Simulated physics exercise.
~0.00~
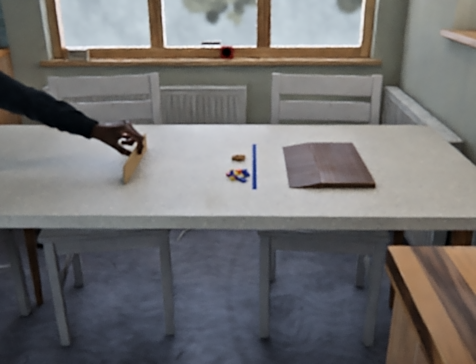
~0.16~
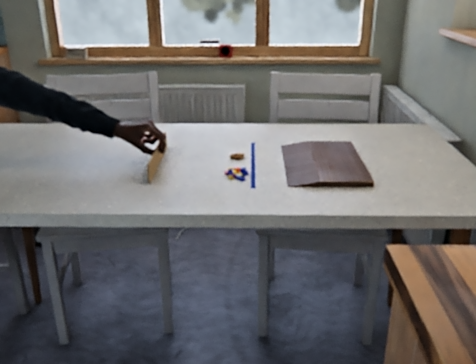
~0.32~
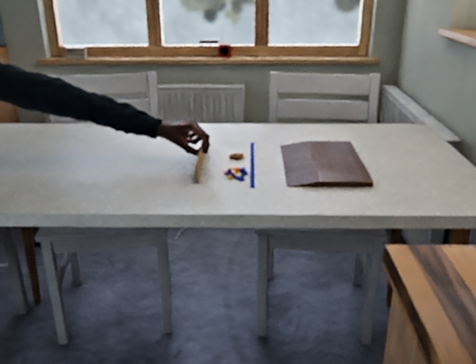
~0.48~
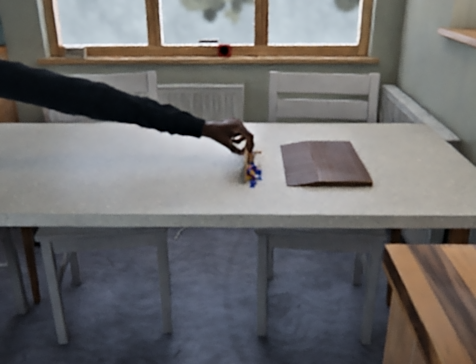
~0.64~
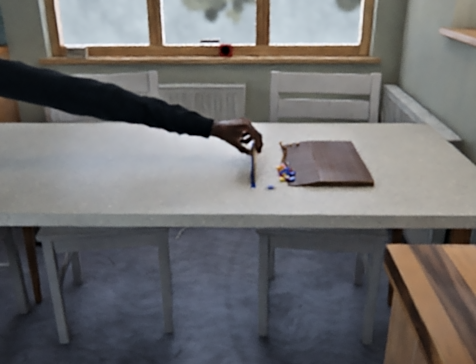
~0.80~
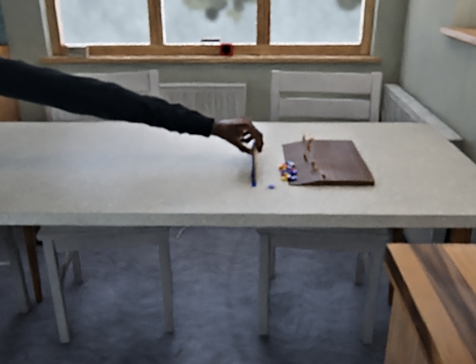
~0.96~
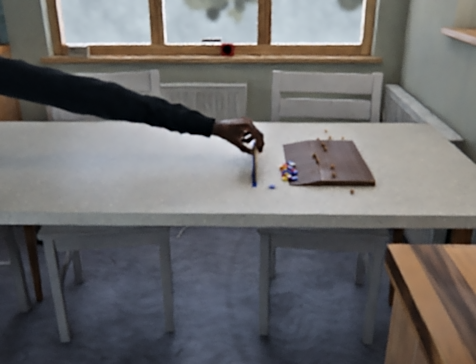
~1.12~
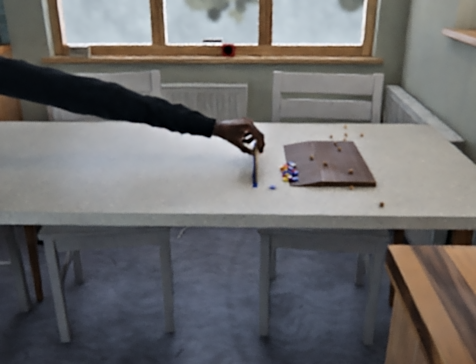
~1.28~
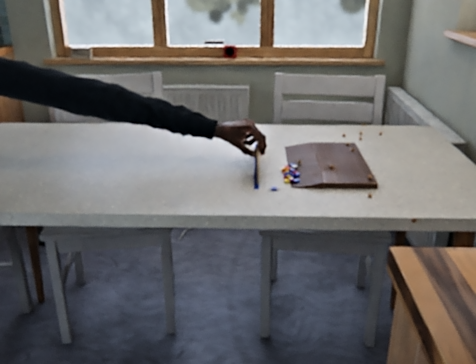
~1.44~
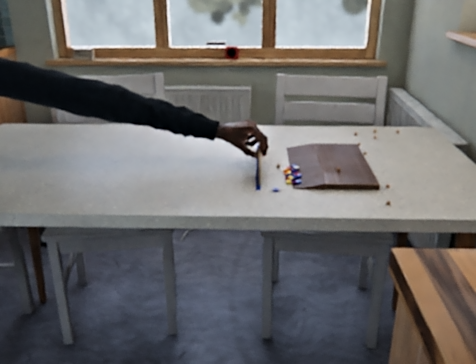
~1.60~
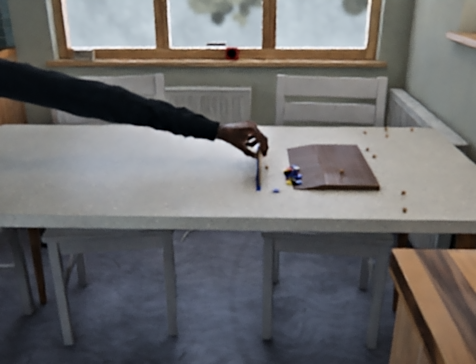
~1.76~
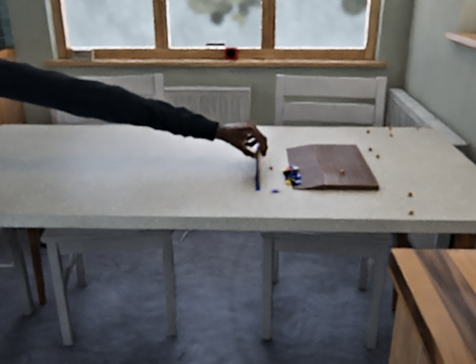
A dark-sleeved arm reaches in from the left over a long pale table, its hand holding an upright piece of card, in a room with white chairs and a wood-framed window. Small brown pieces lie behind a cluster of blue, orange and white ones, beside a blue tape strip and a low brown ramp. The hand slides the card right, pushes both groups, and stops at the tape. The brown pieces scatter up over the ramp, mostly ending beyond it, while the colourful ones bunch around its near edge, most short of it.
